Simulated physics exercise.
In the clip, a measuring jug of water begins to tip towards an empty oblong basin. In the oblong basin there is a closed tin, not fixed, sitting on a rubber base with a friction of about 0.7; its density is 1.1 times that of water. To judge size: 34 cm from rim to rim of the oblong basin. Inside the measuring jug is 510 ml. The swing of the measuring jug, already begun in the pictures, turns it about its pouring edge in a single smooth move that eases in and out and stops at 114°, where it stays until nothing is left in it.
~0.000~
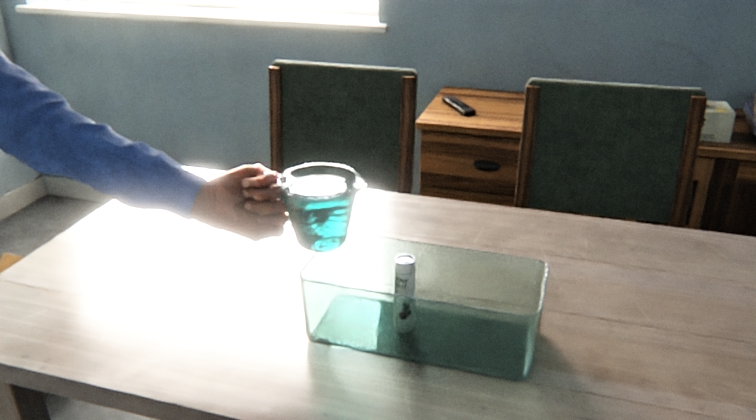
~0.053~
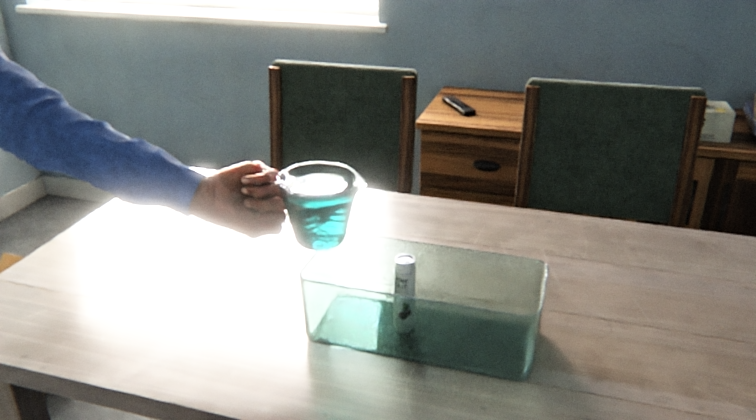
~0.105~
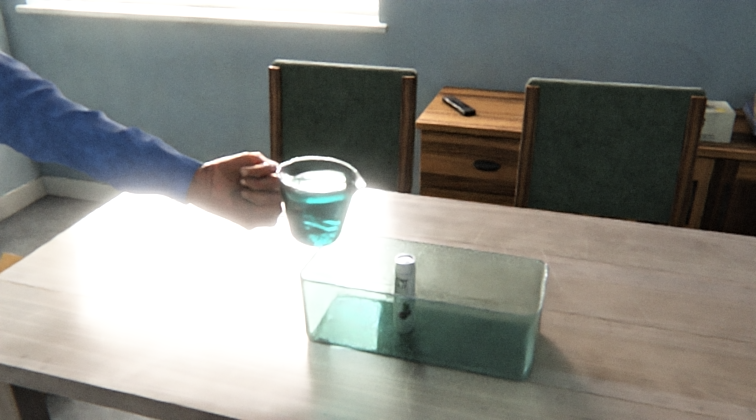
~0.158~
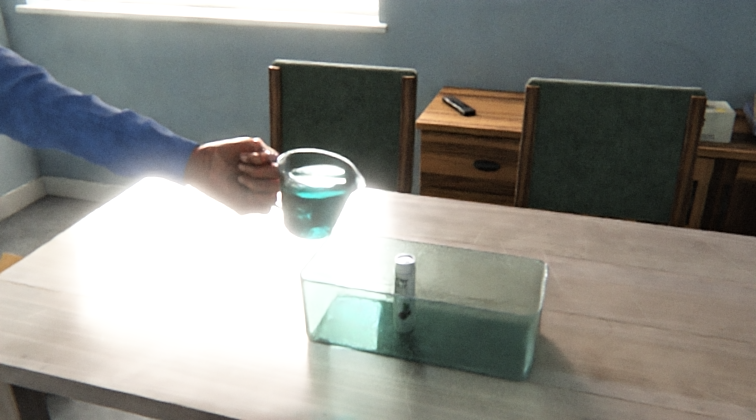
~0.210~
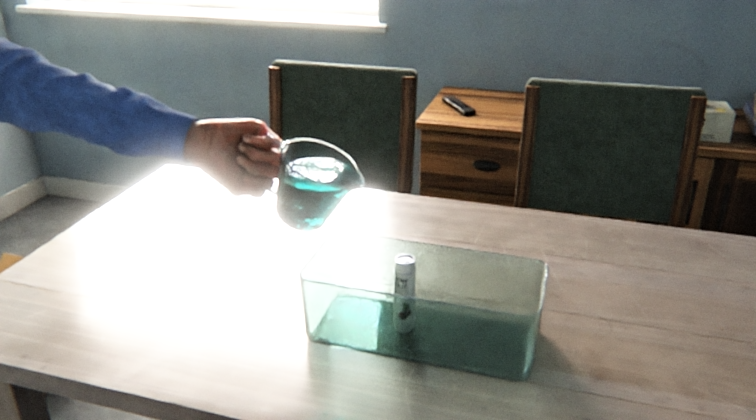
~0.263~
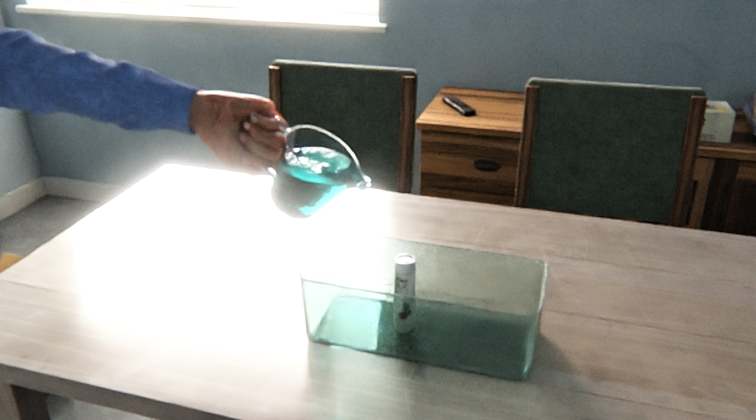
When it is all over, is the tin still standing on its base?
It is left standing.
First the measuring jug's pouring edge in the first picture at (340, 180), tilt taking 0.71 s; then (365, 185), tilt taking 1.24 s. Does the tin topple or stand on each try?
Trial 1 - tin tips; trial 2 - tin stays standing.
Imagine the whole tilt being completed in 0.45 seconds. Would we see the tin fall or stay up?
Holds steady.
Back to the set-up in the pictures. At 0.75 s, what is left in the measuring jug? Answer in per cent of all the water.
1 per cent or thereabouts.
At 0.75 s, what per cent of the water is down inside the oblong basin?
Value: Approx. 84 %.
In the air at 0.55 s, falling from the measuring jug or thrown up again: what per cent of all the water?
Around 46 percent.
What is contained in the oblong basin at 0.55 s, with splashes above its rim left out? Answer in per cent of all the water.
Near 12 in a hundred.
By 0.55 s the tilt is 100° and 43 per cent is still to pour; the tin stands where it began.
By 0.75 s the tilt is 114° and 1 per cent is still to pour; the tin stands where it began.
By 0.97 s the tilt is 114° and 0 per cent is still to pour; the tin stands where it began.
By 1.21 s the tilt is 114° and 0 per cent is still to pour; the tin stands where it began.
At rest the tin stands where it began.
